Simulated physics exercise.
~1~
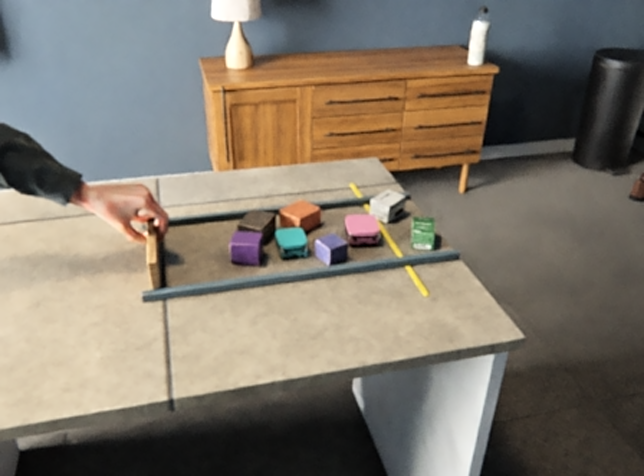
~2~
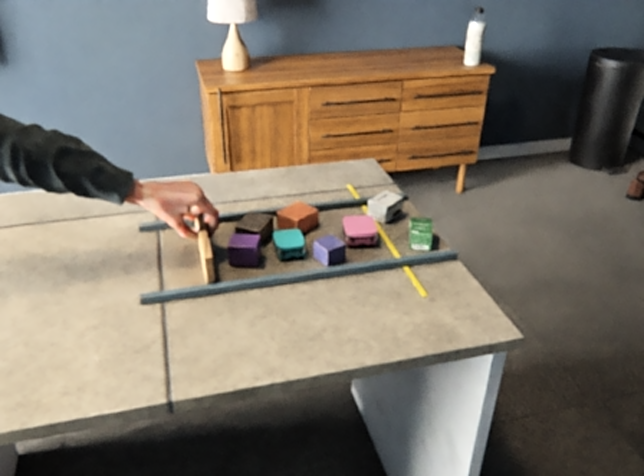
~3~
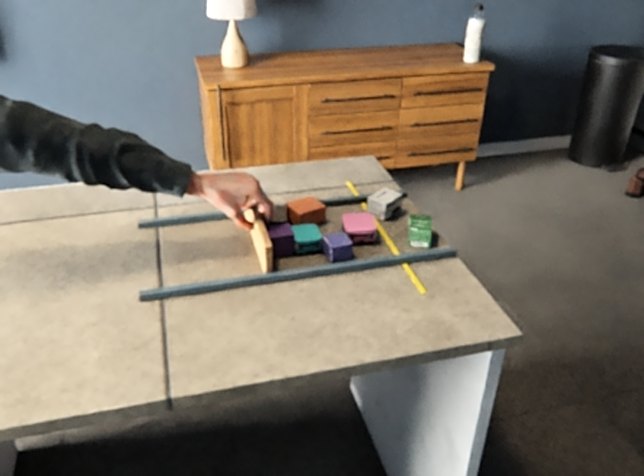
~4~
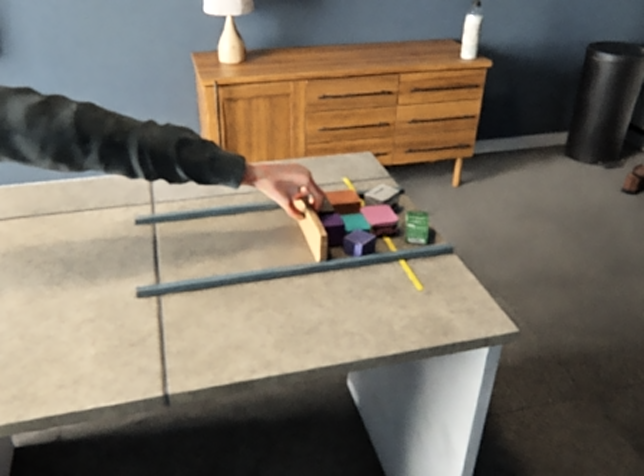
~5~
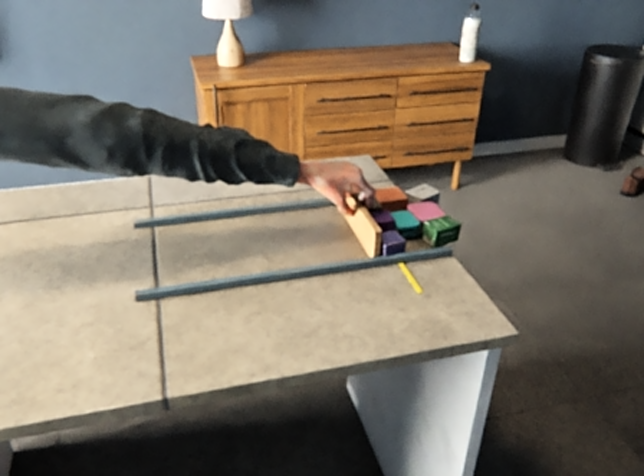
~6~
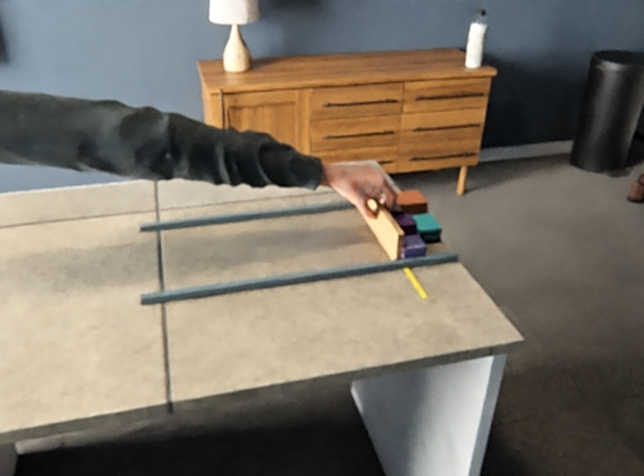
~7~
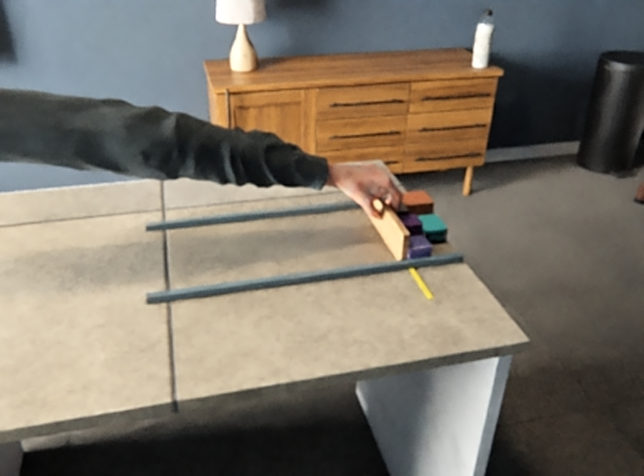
The footage shows a hand sliding an upright board rightward between two rails on a table, pushing a cluster of small colourful blocks toward the far edge, until the green, pink and white ones go over the end and the board stops, leaving the others at the edge.
